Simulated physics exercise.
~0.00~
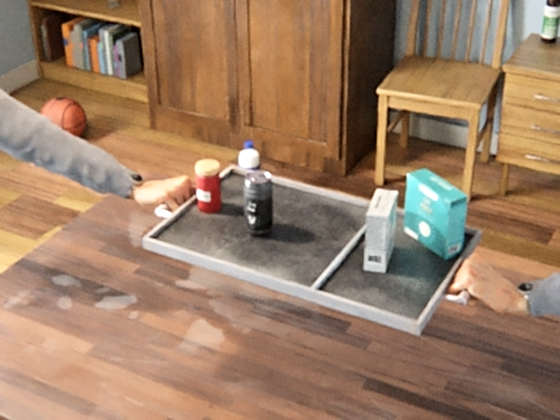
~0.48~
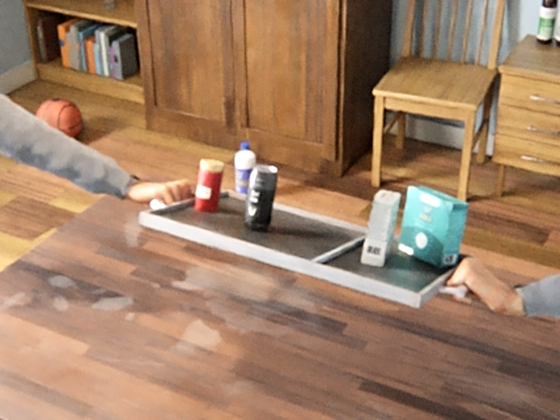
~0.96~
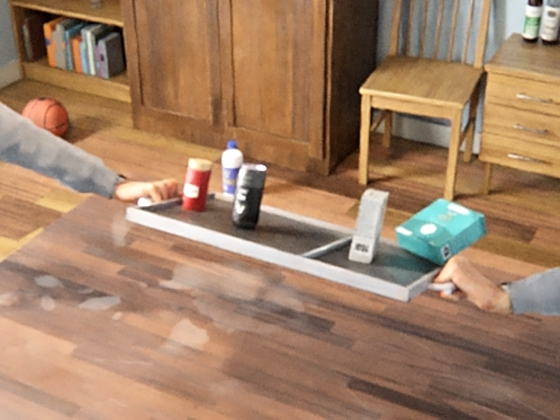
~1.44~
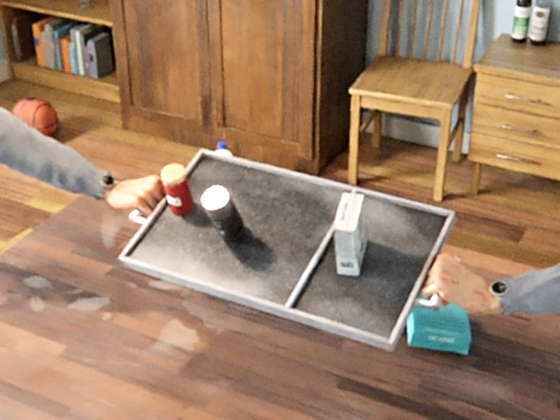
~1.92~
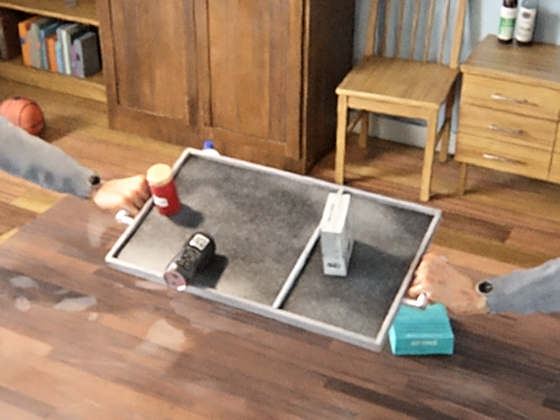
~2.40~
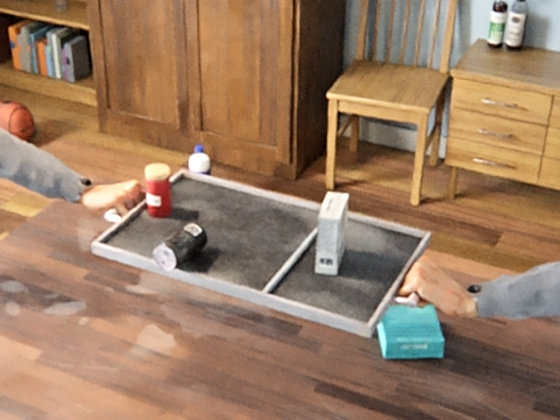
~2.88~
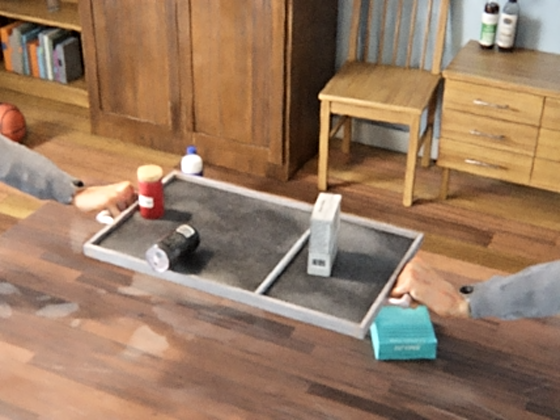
Above a wooden table, hands tilt a tray, dropping a turquoise packet and toppling a black can.
